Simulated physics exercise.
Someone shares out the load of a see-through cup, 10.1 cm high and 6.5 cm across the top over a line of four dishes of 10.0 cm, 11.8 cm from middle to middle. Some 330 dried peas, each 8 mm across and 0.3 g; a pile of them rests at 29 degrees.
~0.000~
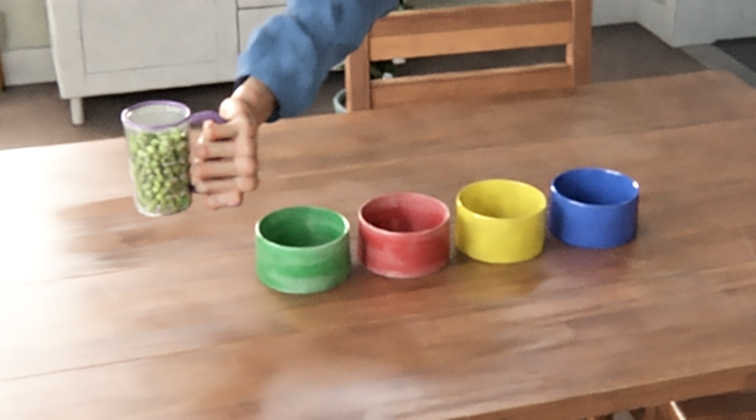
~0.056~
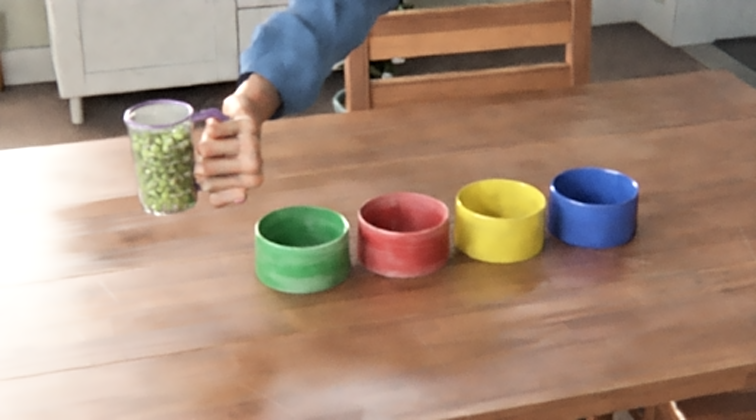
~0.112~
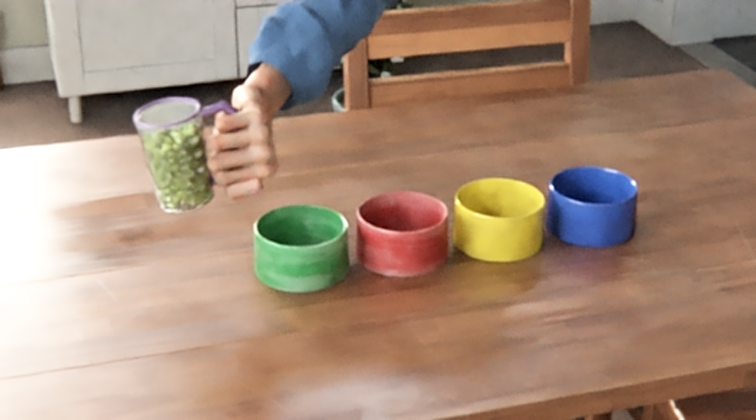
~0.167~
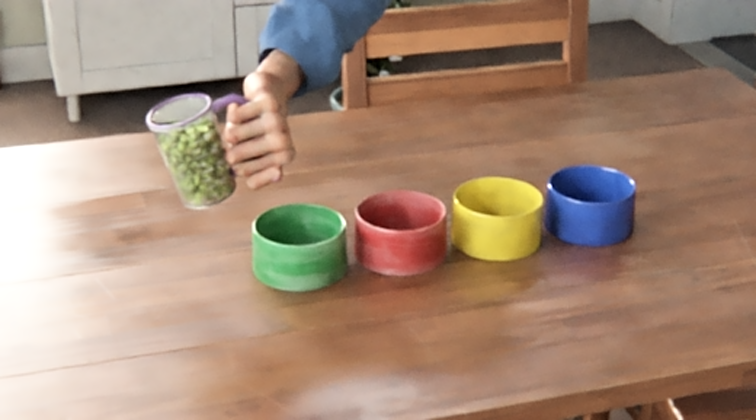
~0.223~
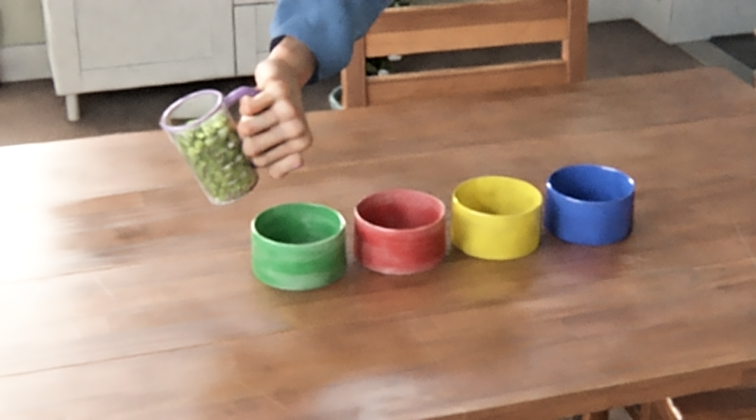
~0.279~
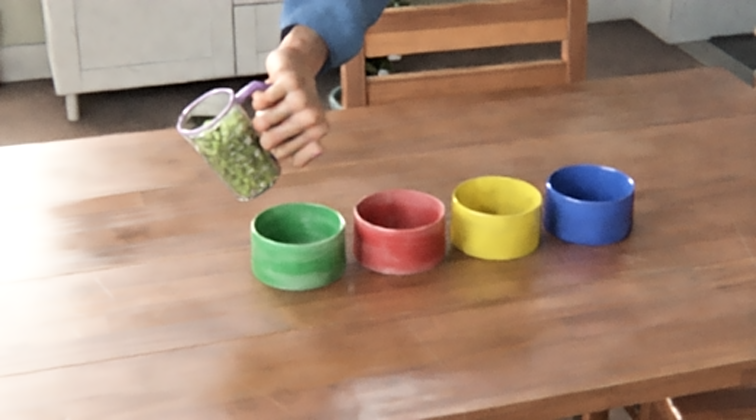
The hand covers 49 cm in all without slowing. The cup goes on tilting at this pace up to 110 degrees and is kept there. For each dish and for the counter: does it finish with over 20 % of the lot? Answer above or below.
Red: Above, blue: Below, green: Below, yellow: Above, counter: Below.
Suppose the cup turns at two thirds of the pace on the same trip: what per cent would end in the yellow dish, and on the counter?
In that case yellow 90; counter 0.
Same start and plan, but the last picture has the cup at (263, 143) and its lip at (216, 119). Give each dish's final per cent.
Red 0, blue 0, green 0, yellow 100.
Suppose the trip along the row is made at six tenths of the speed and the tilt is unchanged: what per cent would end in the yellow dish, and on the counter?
Then: Yellow 0, counter 10.
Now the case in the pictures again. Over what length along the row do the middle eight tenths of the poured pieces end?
About 16 cm.
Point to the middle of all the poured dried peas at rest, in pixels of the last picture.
Near (467, 234).
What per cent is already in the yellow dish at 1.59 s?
Near 40 per cent so far.
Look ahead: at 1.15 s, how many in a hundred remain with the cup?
About 45 per cent.
After 0.80 s, tilt 102 degrees; cup holds 100 %.
Then, at 1.15 s, tilt 110 degrees; cup holds 45 %, red 40 %, yellow 5 %.
Then, at 1.59 s, tilt 110 degrees; cup holds 10 %, red 40 %, yellow 40 %.
In the end, at 2.3 s, red 40 %, blue 0 %, green 0 %, yellow 45 %, counter 15 %.
